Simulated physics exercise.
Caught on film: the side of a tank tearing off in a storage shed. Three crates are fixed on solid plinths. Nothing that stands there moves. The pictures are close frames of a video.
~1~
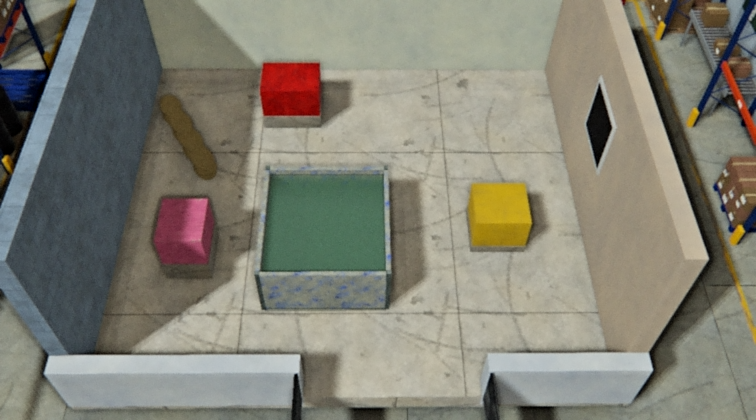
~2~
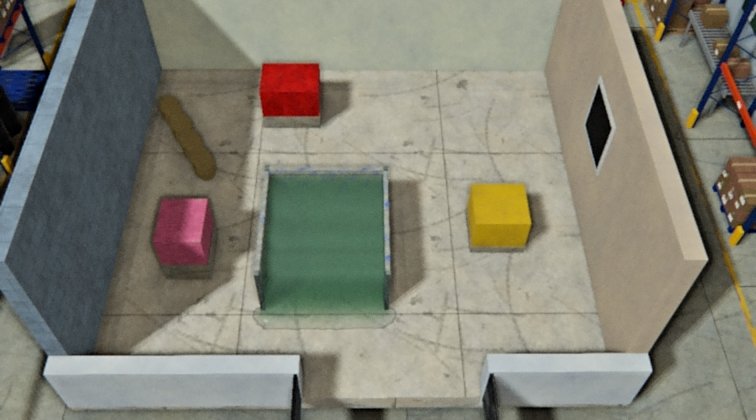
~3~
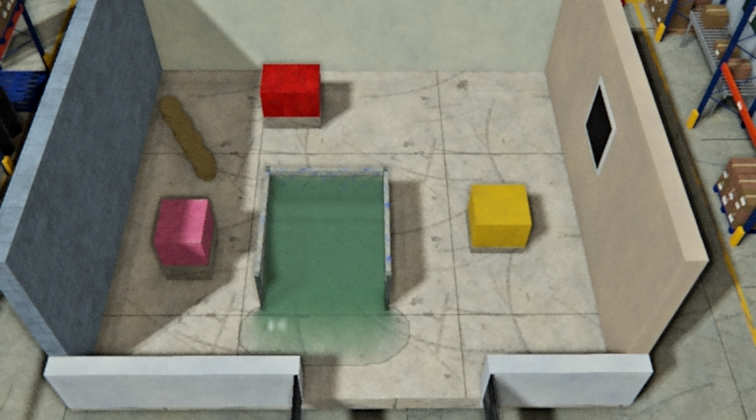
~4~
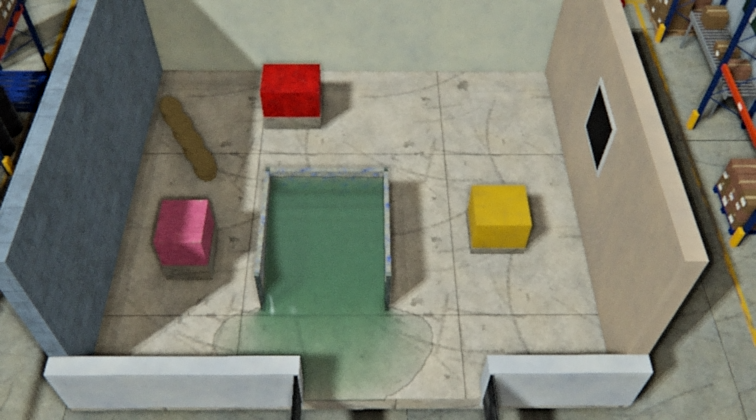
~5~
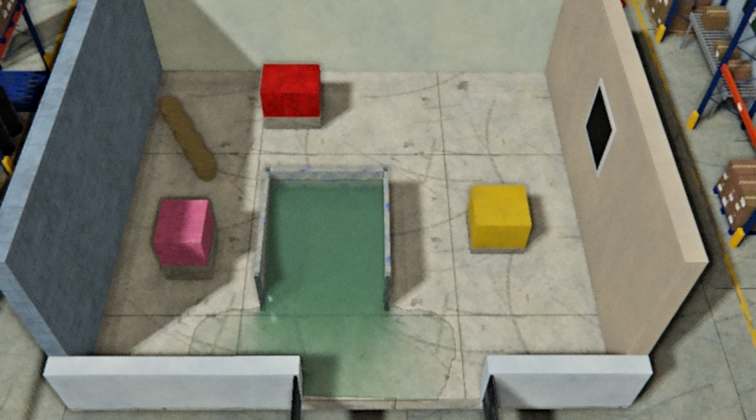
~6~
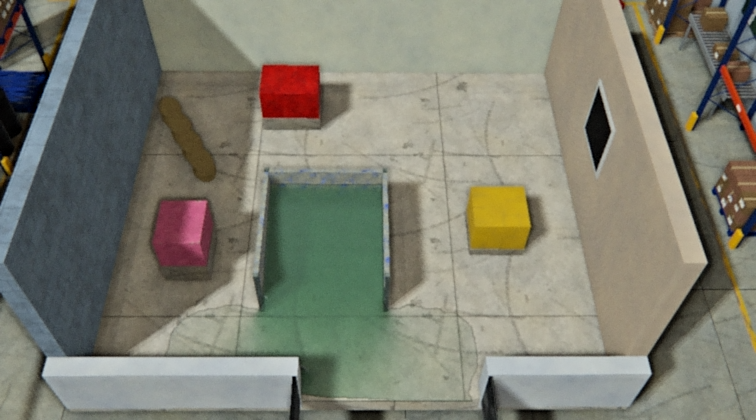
The clip opens on still green water in an open tank, with red, pink and yellow blocks standing around it. The tank's near side gives way and water pours out across the floor, spreading forward and sideways toward the gap between the low front walls, while the blocks stay put.
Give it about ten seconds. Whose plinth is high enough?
One by one: The yellow crate stays dry; the red crate stays dry; the pink crate stays dry.
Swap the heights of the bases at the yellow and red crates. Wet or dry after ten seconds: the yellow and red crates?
One by one: The yellow crate is safe; the red crate escapes it.
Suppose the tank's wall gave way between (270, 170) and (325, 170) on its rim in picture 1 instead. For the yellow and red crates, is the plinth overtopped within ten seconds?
In short: The yellow crate is safe; the red crate is topped.
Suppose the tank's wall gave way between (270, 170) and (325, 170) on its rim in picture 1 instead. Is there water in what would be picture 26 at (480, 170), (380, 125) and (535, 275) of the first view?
In turn: Not flooded, covered, no water.
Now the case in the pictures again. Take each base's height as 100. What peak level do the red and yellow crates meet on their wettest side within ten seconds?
About 10 and 10 per cent.
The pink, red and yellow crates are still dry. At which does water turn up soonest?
That is the pink-painted one.
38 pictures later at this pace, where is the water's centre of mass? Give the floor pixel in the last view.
Close to (235, 241).
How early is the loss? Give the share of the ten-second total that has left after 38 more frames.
I make it 95 per cent.
A moment on, water covers 15 % of the floor; the yellow crate not reached, the red crate not reached, the pink crate not reached.
Next, water covers 20 % of the floor; the yellow crate not reached, the red crate not reached, the pink crate water round its plinth.
Then, water covers 25 % of the floor; the yellow crate not reached, the red crate not reached, the pink crate water round its plinth.
Later, water covers 40 % of the floor; the yellow crate not reached, the red crate water round its plinth, the pink crate water round its plinth.
In the end, water covers 60 % of the floor; the yellow crate stayed above the water, the red crate stayed above the water, the pink crate stayed above the water.
